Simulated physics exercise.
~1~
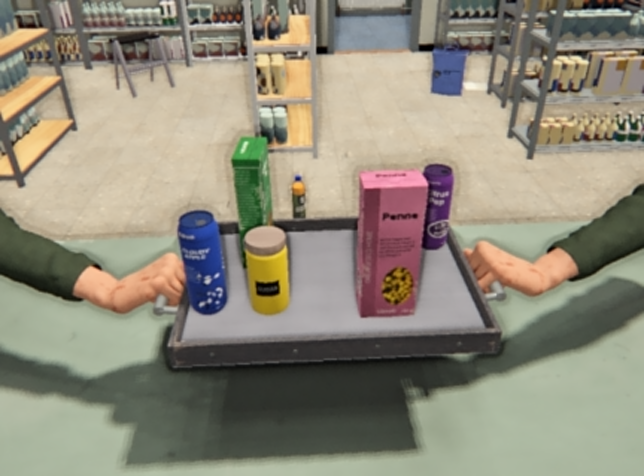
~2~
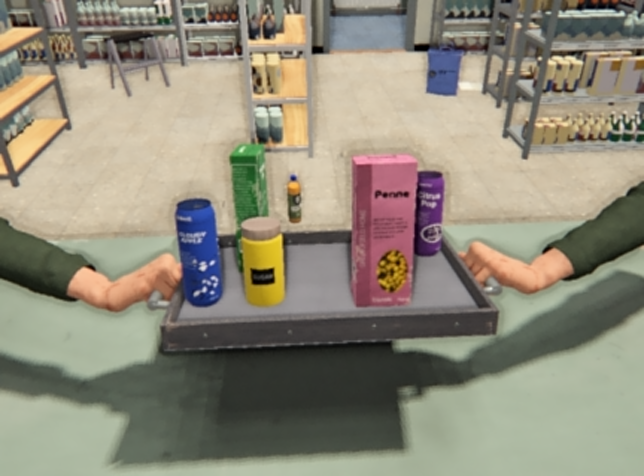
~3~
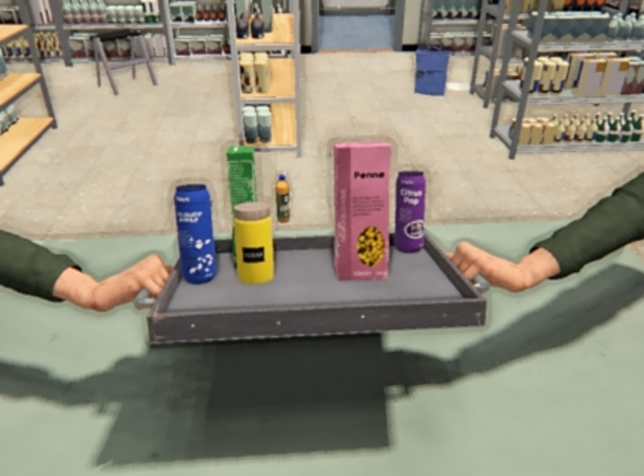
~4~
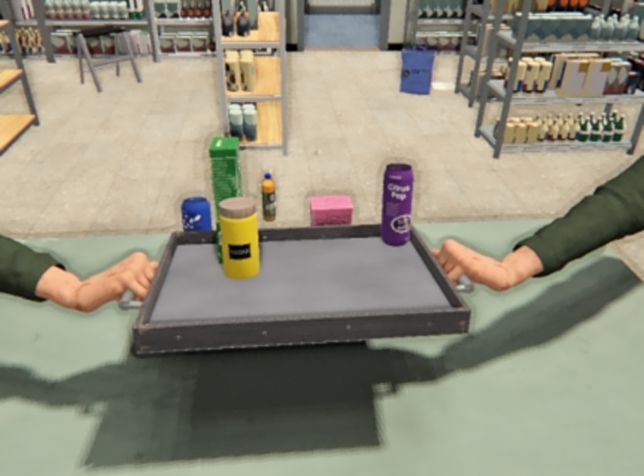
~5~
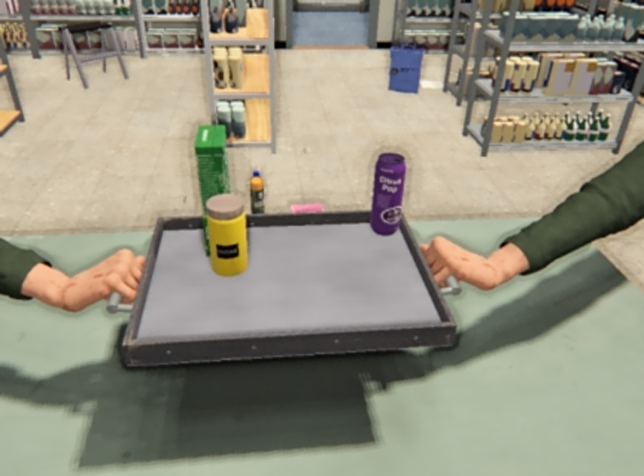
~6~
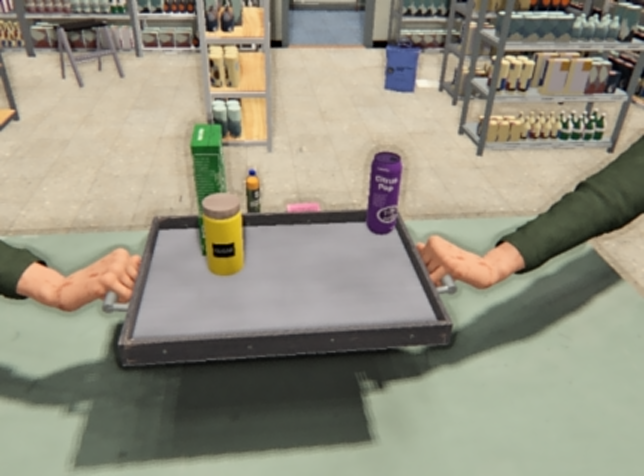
In this clip, two hands tilt a tray holding five containers away from the viewer, and the pink Penne packet and blue can slide off the far edge before the tray levels, leaving the yellow jar, green packet and purple can standing on it.
